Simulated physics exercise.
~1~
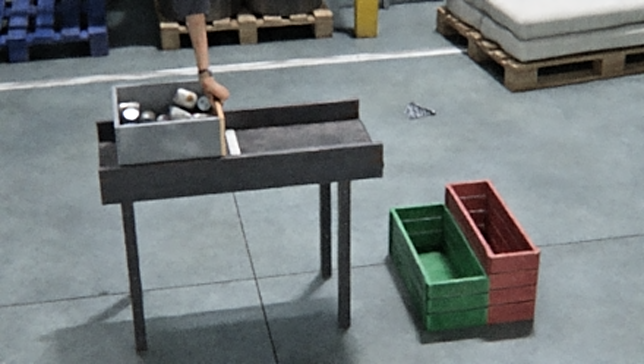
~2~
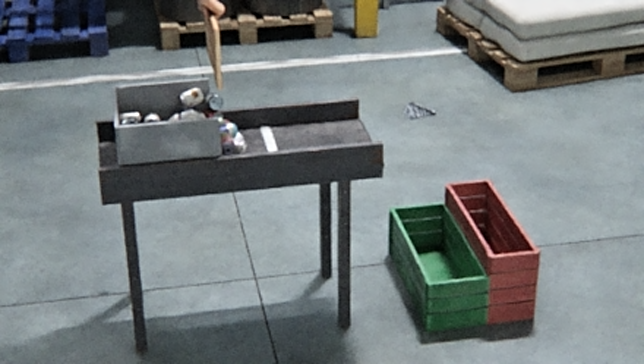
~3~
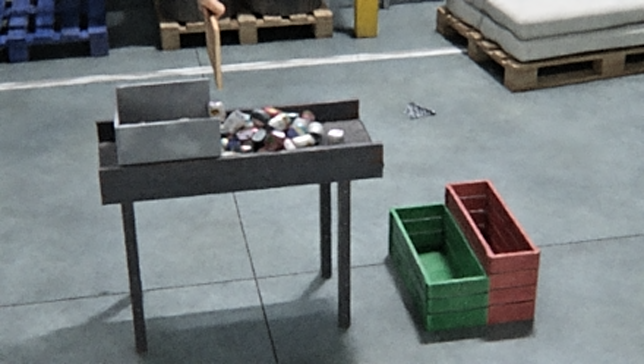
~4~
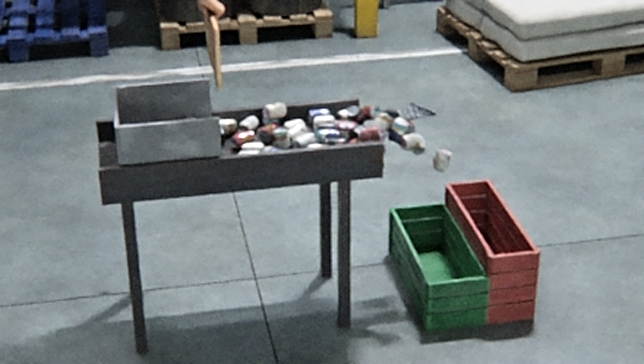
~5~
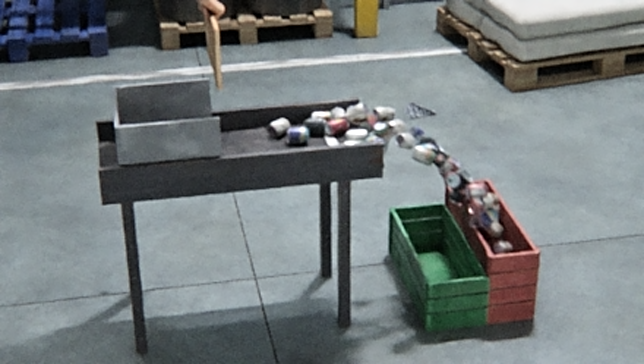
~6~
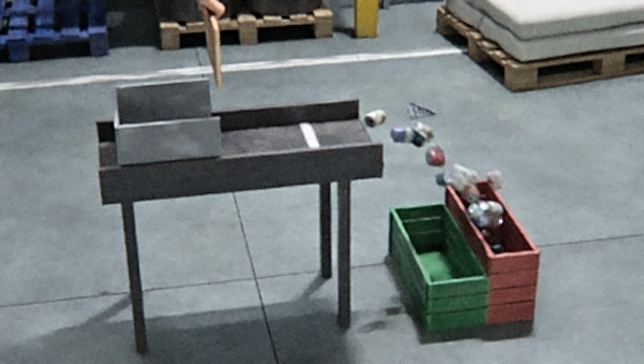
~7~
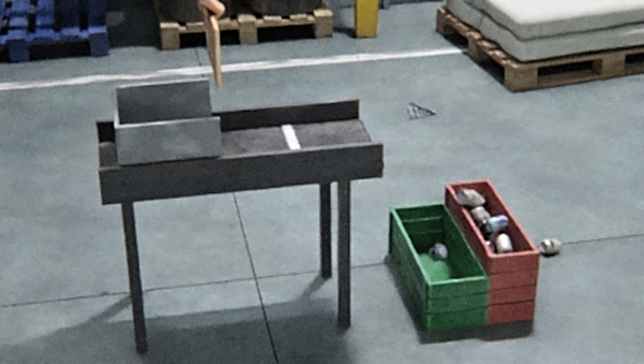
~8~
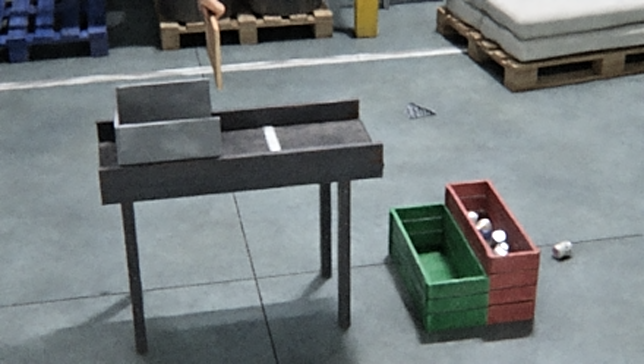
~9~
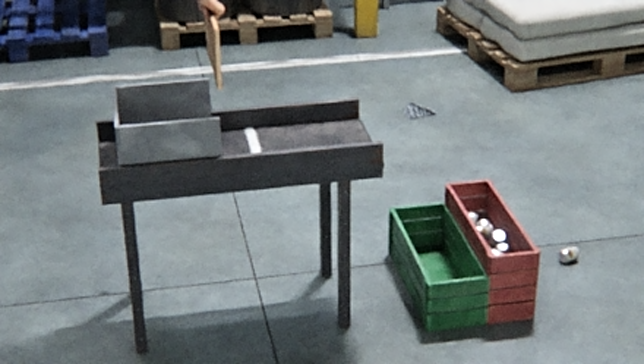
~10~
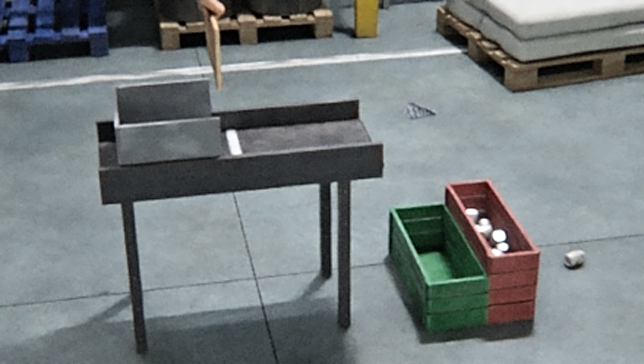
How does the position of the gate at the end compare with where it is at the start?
At the start the gate is down at the right side of the grey pen, holding the cans in. By the end it is raised above the belt, held up by the hand, leaving the pen open.
